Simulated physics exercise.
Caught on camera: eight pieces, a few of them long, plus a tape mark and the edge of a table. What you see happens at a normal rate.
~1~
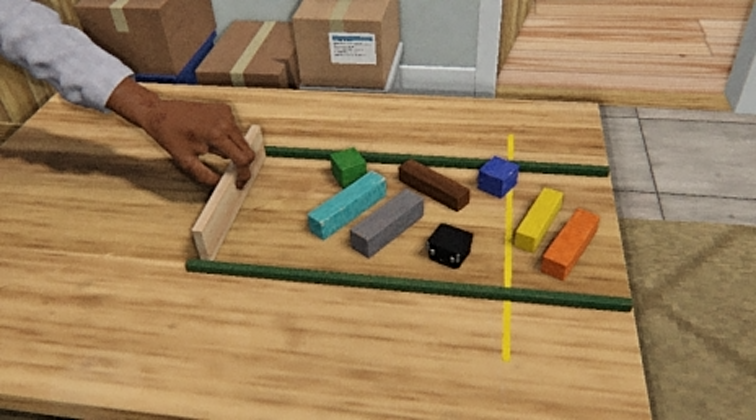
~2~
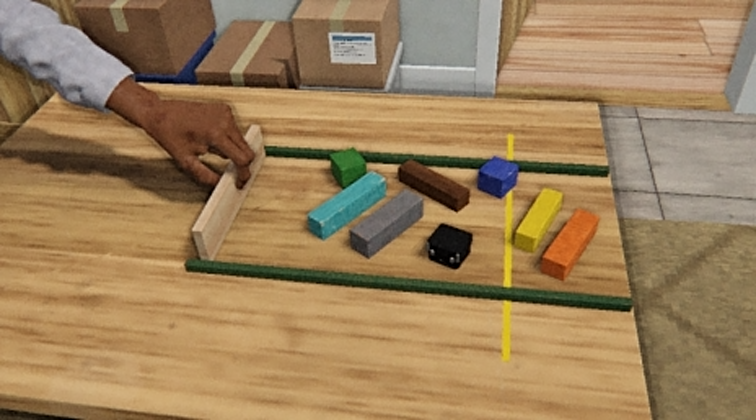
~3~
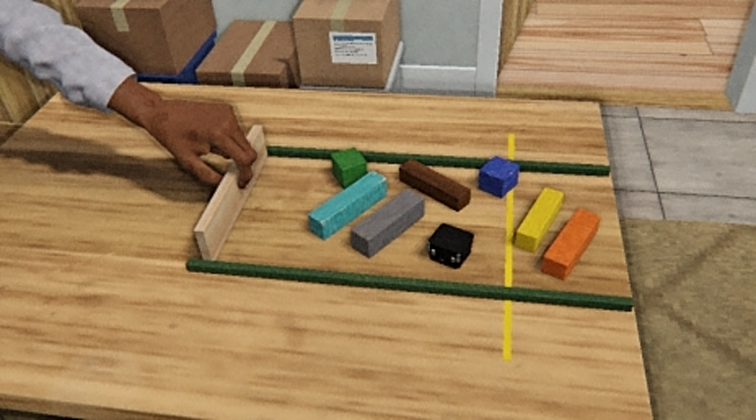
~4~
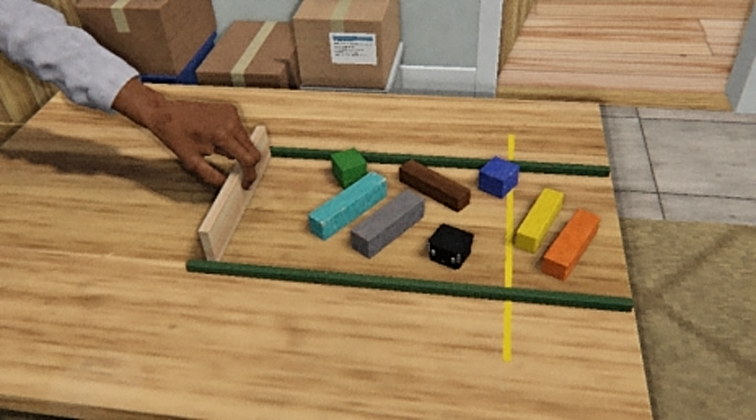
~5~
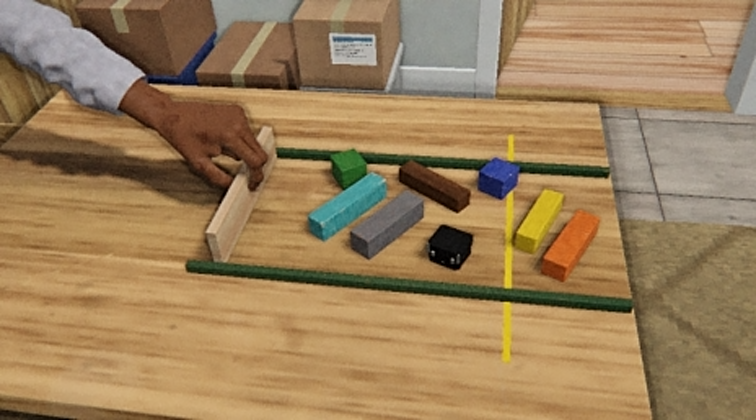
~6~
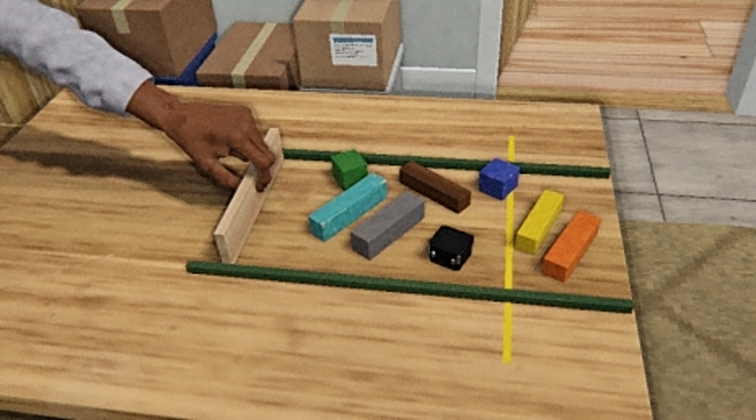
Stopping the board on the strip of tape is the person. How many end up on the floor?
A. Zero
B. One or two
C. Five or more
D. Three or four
A.
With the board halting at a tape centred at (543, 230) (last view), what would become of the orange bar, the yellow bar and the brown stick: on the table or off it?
OK, so the orange bar comes off, the yellow bar stays where it is, and the brown stick? It stays where it is.
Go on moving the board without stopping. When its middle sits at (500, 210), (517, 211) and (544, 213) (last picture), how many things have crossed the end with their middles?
Going through the three positions, you'd get 0, 0 and 1.
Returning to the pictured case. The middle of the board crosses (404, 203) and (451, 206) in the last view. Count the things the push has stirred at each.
At that stage 5; at the next, 6.
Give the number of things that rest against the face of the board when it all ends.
2 in contact.
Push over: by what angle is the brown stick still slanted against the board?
It is near 0° out of line.
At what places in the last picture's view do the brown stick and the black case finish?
(550, 194), and the other (579, 270).
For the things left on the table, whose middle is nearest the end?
That's the orange bar.
Early on, none off yet; orange bar at rest near (572, 245); yellow bar at rest near (540, 221); blue block at rest near (499, 179).
A while later, none off yet; orange bar at rest near (572, 245); yellow bar at rest near (540, 221); blue block travelled a little near (513, 177).
Finally, the number that fall off is zero.
